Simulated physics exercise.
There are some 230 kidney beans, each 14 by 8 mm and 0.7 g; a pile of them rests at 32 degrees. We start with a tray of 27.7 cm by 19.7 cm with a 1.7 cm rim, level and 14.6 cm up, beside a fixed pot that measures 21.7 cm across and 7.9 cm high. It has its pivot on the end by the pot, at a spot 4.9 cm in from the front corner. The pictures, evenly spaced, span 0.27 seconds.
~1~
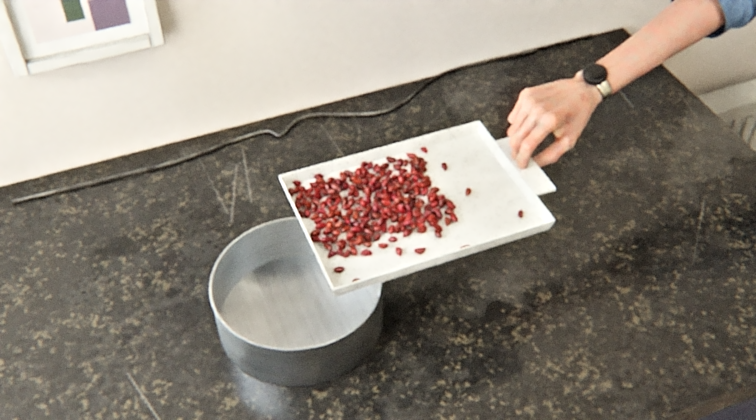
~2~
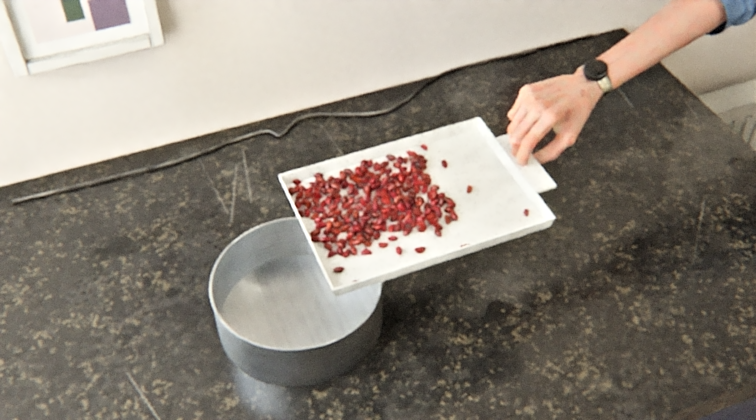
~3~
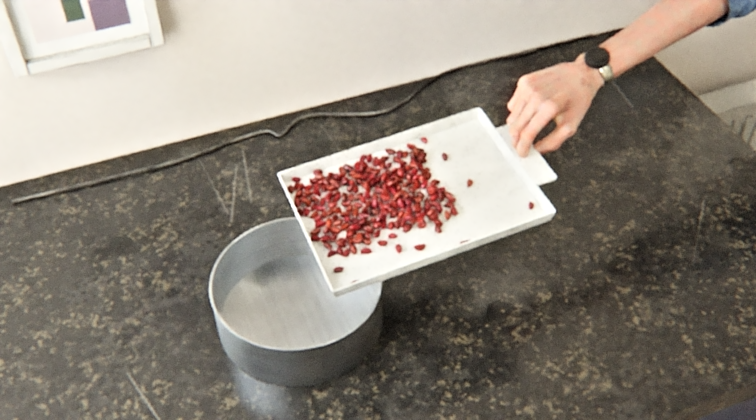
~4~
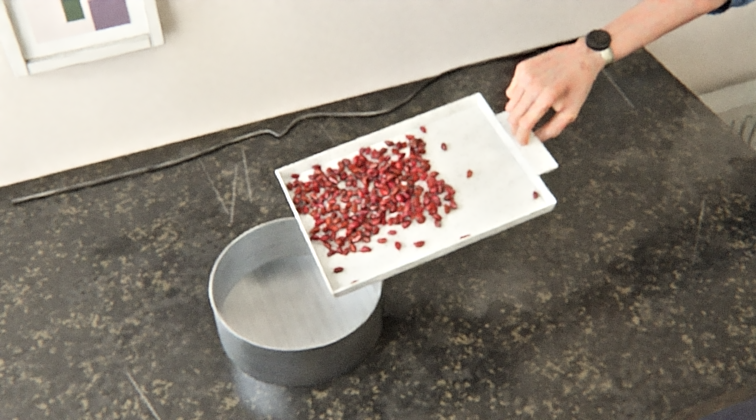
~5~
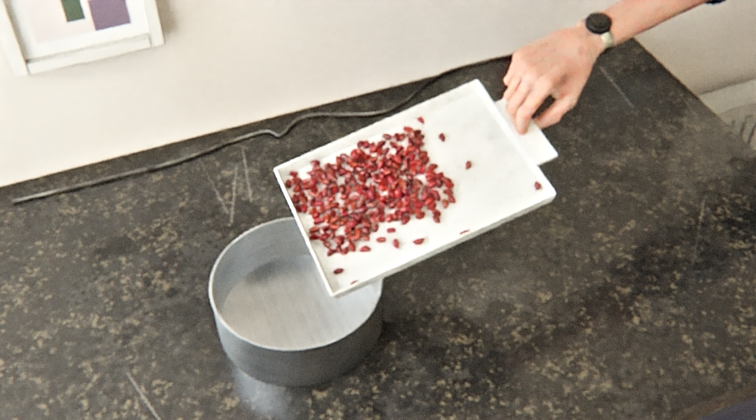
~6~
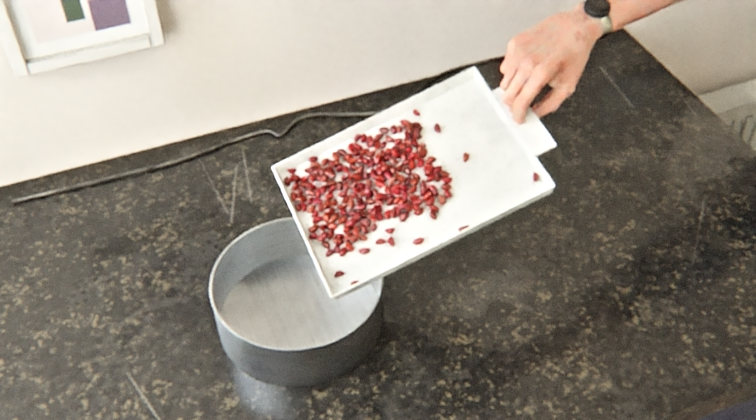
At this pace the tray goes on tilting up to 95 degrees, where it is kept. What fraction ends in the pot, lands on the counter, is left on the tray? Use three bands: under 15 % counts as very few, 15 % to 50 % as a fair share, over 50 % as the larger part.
Pot: The larger part; counter: A fair share; left on the tray: Very few.
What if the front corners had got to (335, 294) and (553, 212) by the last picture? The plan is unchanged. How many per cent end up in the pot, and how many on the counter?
That works out as pot 35 and counter 65.
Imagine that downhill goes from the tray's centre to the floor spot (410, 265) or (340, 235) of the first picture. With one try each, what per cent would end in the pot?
About 30 per cent on the first try and 95 per cent on the second.
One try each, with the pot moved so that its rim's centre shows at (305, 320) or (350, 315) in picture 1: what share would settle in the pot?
Spot one: Some 100 per cent; spot two: Some 95 per cent.
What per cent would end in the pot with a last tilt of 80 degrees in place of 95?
It would land at about 65 percent.
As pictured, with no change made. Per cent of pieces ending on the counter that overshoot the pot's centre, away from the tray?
70 %.
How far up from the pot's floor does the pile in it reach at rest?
About 2.5 cm.
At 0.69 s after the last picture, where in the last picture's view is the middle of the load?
Approximately (310, 296) in the last view.
Then, 0.41 s after the last picture, tilt 55 degrees; the tray holds 100 %, the pot 0 %.
Then, 0.69 s after the last picture, tilt 80 degrees; the tray holds 55 %, the pot 20 %.
Then, 1.07 s after the last picture, tilt 95 degrees; the tray holds 0 %, the pot 65 %.
In the end, pot 65 %, counter 35 %, tray 0 %.
